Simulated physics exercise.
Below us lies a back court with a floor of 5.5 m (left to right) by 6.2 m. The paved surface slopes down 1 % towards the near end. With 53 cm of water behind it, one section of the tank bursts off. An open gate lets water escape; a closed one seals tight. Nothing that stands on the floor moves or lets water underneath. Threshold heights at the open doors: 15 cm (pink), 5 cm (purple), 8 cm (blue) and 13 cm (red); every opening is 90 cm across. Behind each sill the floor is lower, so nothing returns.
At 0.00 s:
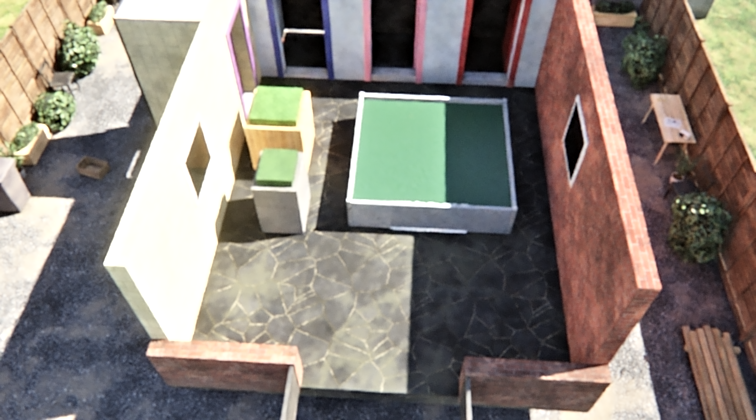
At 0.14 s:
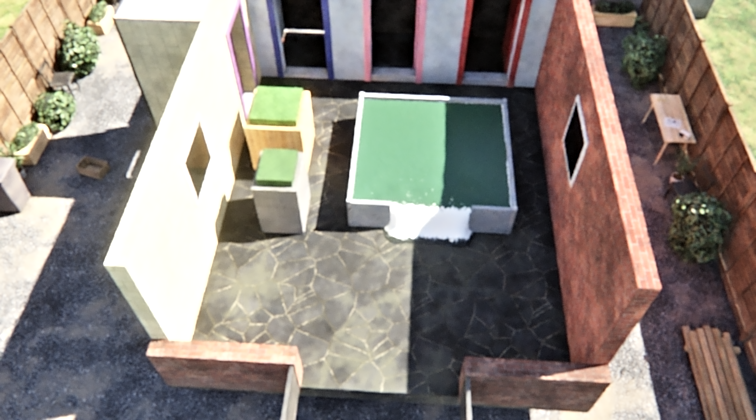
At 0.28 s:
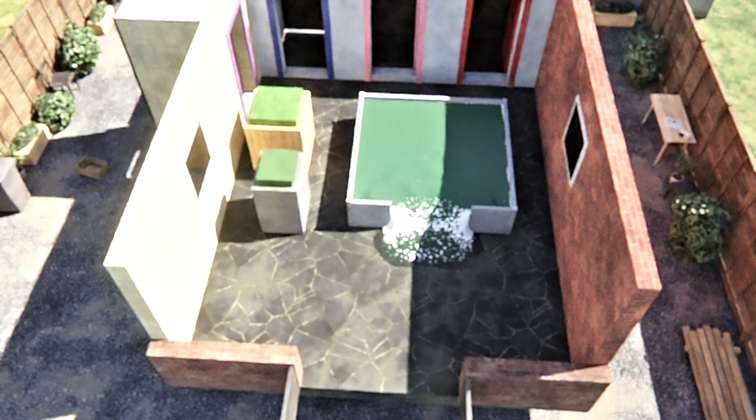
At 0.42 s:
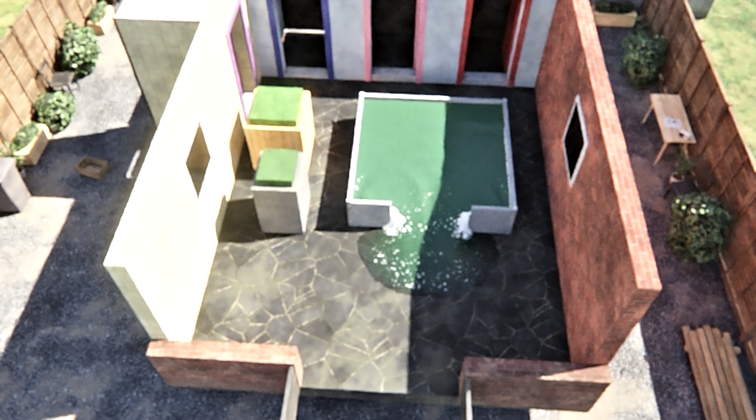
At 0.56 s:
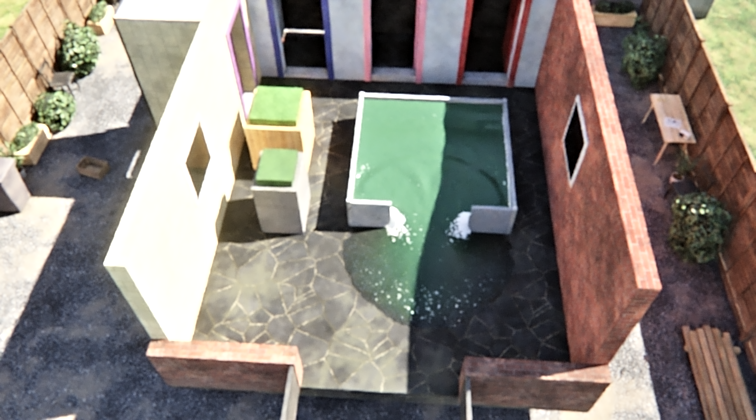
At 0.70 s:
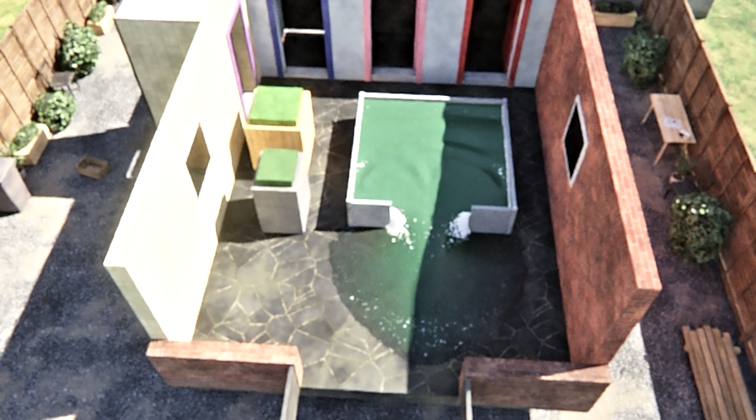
Green water bursting through the front of a raised tank in a walled courtyard, foaming at the gap and fanning across dark paving.
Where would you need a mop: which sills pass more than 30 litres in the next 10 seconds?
The water let in: At the pink door it does not reach the limit; at the purple door it does not reach the limit; at the blue door it stays under the limit; at the red door it stays under the limit.
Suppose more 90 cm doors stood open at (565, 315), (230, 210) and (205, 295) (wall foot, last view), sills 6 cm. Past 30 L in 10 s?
In turn: Past it, not over, not over.
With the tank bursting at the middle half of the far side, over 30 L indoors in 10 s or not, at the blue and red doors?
Then: Blue not over, red past it.
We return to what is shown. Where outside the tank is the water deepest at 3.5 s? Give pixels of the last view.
At about (568, 386).
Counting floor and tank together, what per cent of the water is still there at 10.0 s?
Some 52 per cent remains.
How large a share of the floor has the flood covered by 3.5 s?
Some 45 per cent of it.
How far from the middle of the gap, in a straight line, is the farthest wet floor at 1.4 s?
Some 3.0 m out.
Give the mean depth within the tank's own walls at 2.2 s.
Roughly 35 cm on average.
After 1.4 s water covers 30 % of the floor and is deepest (36 cm) near (428, 231); pink door not reached, purple door not reached, blue door not reached, red door not reached.
After 2.2 s water covers 35 % of the floor and is deepest (36 cm) near (568, 386); pink door not reached, purple door not reached, blue door not reached, red door not reached.
After 3.5 s water covers 45 % of the floor and is deepest (26 cm) near (568, 386); pink door not reached, purple door not reached, blue door not reached, red door not reached.
After 6.0 s water covers 65 % of the floor and is deepest (18 cm) near (477, 380); pink door not reached, purple door not reached, blue door not reached, red door 7 cm at the sill, 0 L in.
After 10.0 s water covers 90 % of the floor and is deepest (12 cm) near (477, 380); pink door 2 cm at the sill, 0 L in, purple door 1 cm at the sill, 0 L in, blue door not reached, red door 6 cm at the sill, 0 L in.
